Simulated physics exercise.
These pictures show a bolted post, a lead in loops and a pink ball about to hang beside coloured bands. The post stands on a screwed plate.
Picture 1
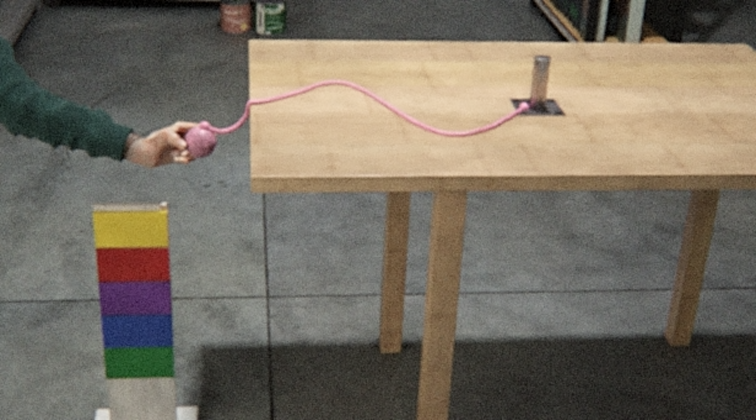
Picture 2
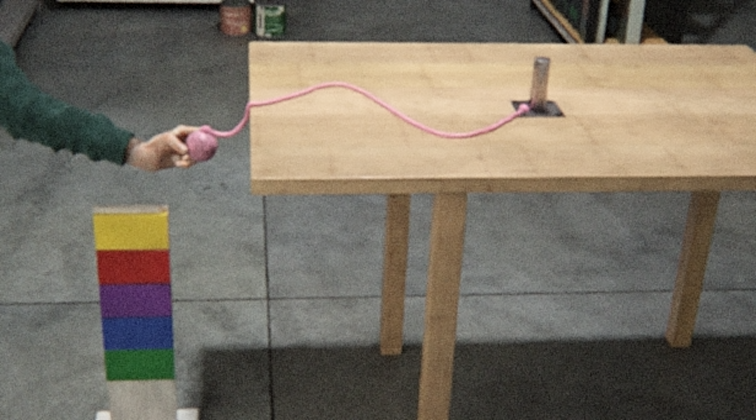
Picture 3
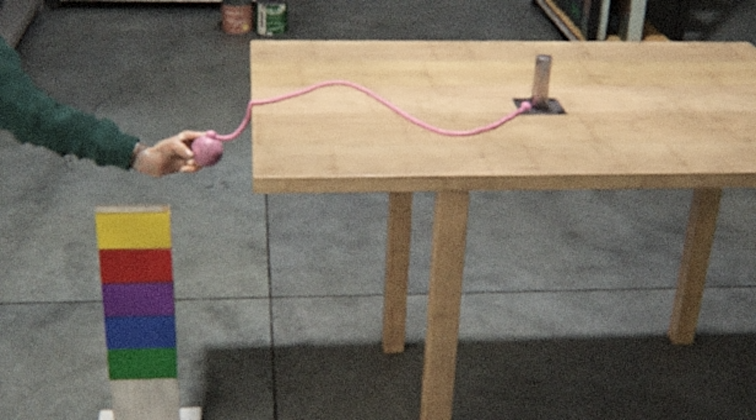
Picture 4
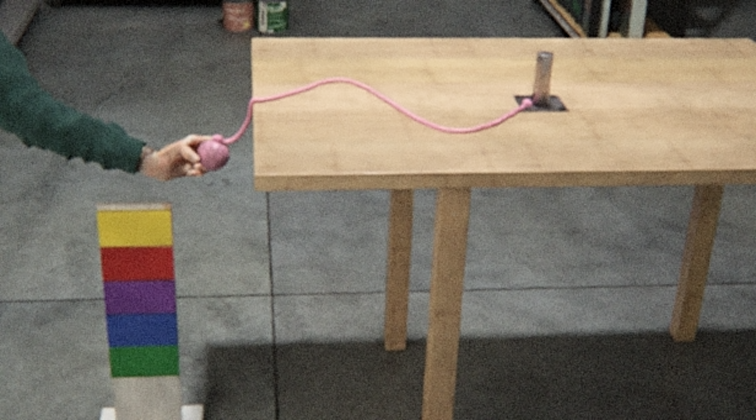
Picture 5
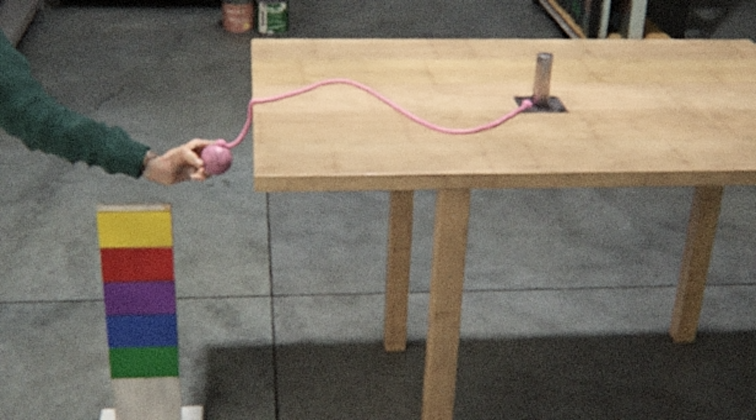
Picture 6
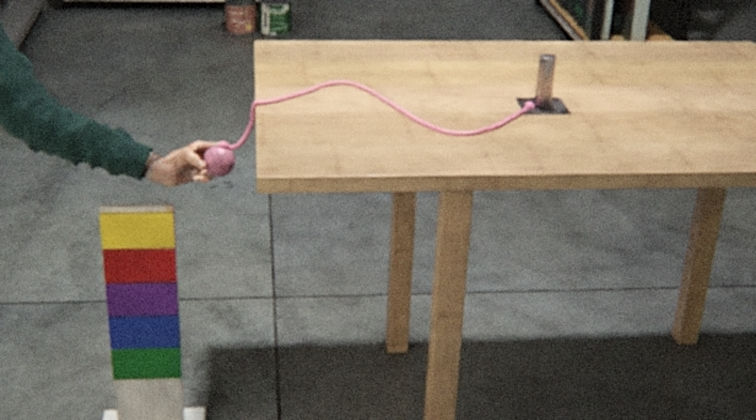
The footage shows a hand in a green sleeve holding a pink ball on a slack pink cord attached near a post on a wooden table, lowering it slightly and moving it a little right above a colour-banded board.
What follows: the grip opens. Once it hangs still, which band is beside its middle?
The purple one.
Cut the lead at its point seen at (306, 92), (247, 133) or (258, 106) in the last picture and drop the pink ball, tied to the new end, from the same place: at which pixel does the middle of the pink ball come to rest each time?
Try by try, around (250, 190), (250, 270) and (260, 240).
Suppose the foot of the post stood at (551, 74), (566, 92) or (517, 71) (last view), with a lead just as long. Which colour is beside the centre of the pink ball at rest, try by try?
Try by try: Red; red; purple.
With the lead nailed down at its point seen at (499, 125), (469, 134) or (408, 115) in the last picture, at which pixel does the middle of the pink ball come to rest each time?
Near (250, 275), (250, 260) and (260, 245).
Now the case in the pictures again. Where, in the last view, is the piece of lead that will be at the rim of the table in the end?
It lies at about (360, 87).
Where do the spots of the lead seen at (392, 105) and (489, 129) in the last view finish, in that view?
The first at (317, 110), the second at (449, 107).
A little later, ball near (284, 302); level with purple.
Next, ball near (242, 301); level with purple.
When it is over, ball near (253, 305); level with purple. The lead holds its middle at purple.
